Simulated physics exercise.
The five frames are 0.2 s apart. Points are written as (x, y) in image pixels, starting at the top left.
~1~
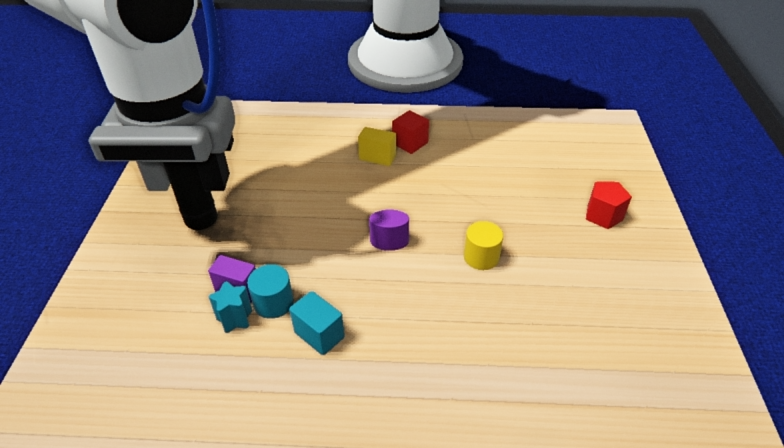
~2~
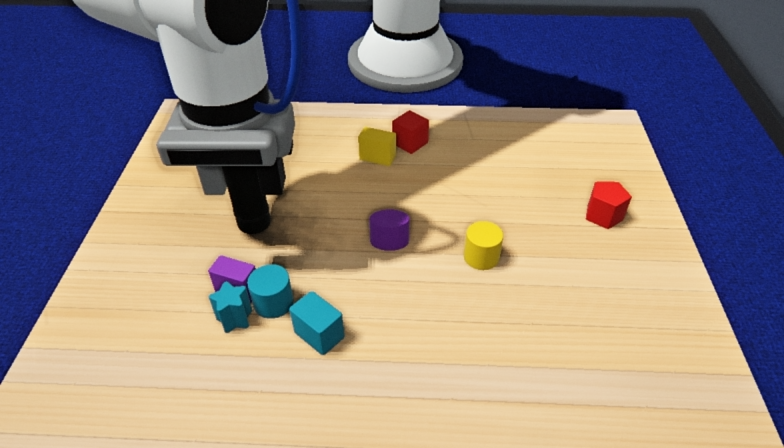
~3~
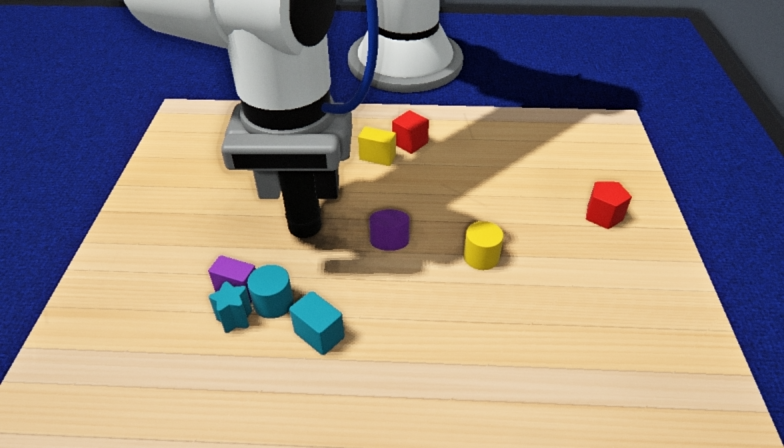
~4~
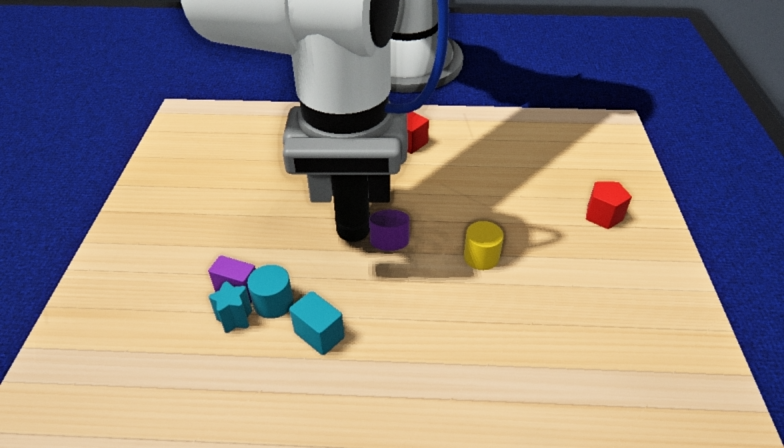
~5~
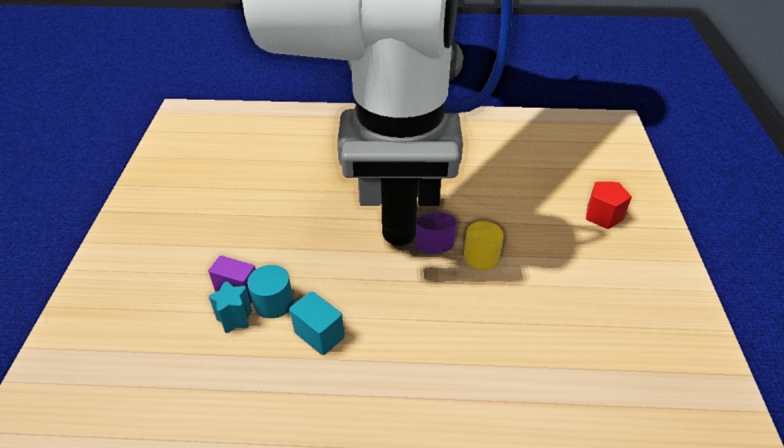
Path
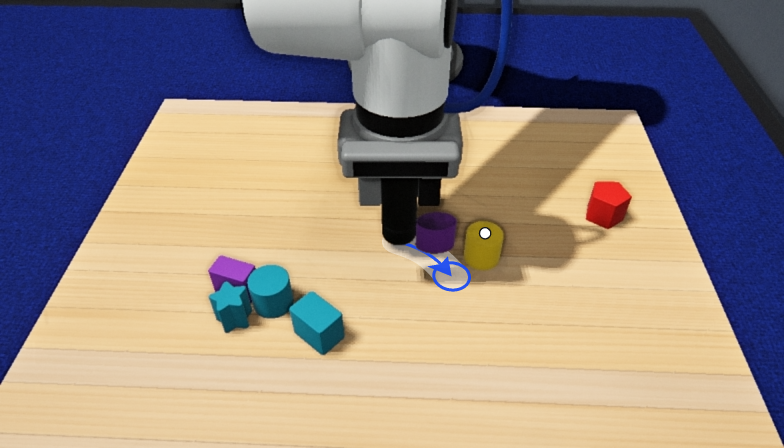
The clip opens on a robot arm holding a black peg over the left side of a wooden board scattered with small coloured blocks. The arm moves steadily right to the purple round block, then pushes it a short way right, close beside the yellow cylinder.
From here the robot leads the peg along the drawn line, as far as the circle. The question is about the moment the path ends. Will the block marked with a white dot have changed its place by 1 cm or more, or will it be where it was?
It ends up somewhere else.
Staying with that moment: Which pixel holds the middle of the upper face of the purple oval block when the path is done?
Close to (467, 223).
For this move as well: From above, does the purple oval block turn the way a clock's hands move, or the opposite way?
It twists anticlockwise.
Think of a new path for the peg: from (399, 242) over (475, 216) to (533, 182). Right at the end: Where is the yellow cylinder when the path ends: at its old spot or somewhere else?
Once the peg is done, the yellow cylinder is in a new spot.
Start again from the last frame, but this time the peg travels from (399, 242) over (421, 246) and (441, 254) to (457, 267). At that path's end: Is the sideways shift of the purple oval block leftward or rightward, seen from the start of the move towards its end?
Left-hand side.
Path on the board, from (399, 242) via (420, 249) and (437, 261), ending at (452, 276); the dot is on the yellow cylinder.
The first path, step by step. Halfway along, peg at (430, 248); purple oval block at (464, 222), turned 50° anticlockwise; yellow cylinder at (492, 234).
At the end, peg at (452, 269); purple oval block at (467, 223), turned 75° anticlockwise; yellow cylinder at (497, 234).
